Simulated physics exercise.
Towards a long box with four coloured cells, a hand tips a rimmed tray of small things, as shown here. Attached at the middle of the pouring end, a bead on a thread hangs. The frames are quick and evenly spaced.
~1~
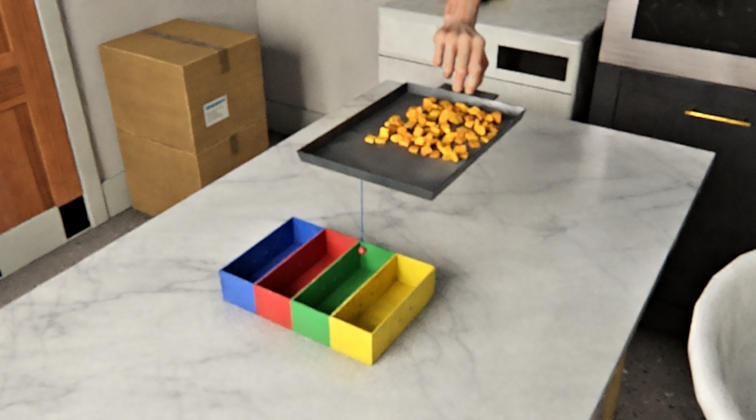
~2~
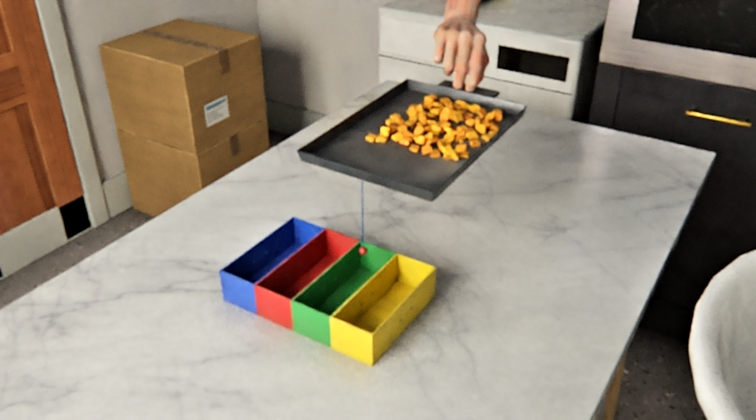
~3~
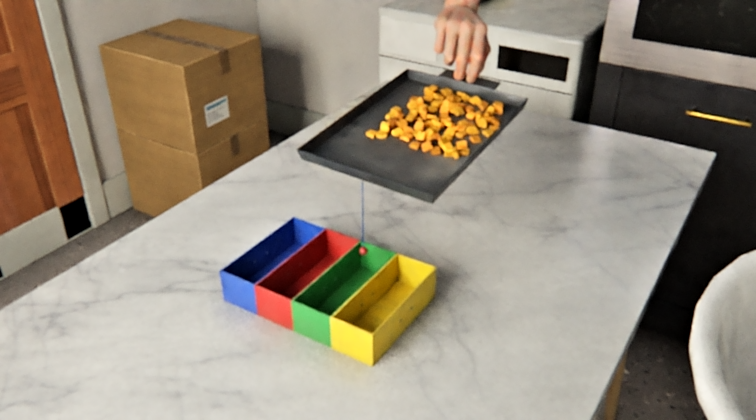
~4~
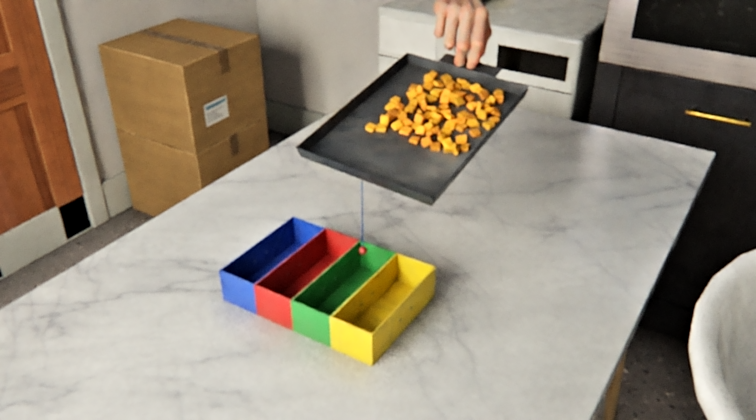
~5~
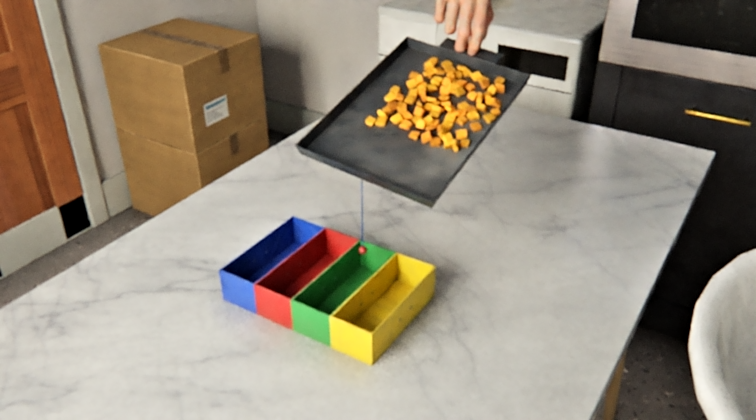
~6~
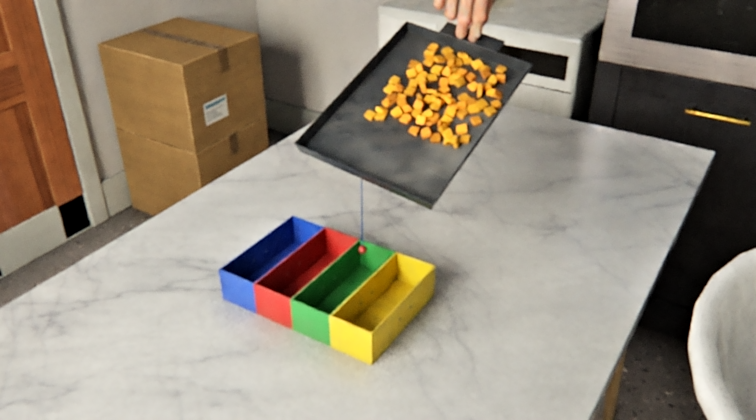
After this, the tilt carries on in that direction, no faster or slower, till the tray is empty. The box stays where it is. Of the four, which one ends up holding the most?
The yellow one.
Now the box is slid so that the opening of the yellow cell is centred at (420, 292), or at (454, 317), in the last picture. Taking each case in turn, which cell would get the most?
Taking the two placings in order, you'd get the yellow one and then the green cell.
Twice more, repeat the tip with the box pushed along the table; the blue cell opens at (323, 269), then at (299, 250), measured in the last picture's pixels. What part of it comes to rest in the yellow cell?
Trial 1 20%, trial 2 70%.
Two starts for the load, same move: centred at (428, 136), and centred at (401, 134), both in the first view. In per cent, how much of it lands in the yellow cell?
About 50 % and 50 %.
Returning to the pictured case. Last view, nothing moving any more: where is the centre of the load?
Near pixel (414, 318).
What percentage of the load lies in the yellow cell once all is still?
My estimate is about 50 in a hundred.
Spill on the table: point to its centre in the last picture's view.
Near (444, 332).
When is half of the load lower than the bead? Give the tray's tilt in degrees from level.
The tilt then is about 90°.
Just after the last frame, tray tipped steeply; almost all on the tray; about a tenth falling or outside the box.
A moment on, tray tipped right over; roughly a third on the tray; roughly a quarter in the yellow cell; just a few in the green cell; roughly a third falling or outside the box.
Further on, tray tipped past a quarter turn; roughly half in the yellow cell; just a few in the green cell; roughly half falling or outside the box.
When it is over, tray tipped past a quarter turn; roughly half in the yellow cell; just a few in the green cell; not one in the red cell; not one in the blue cell; roughly half outside the box.
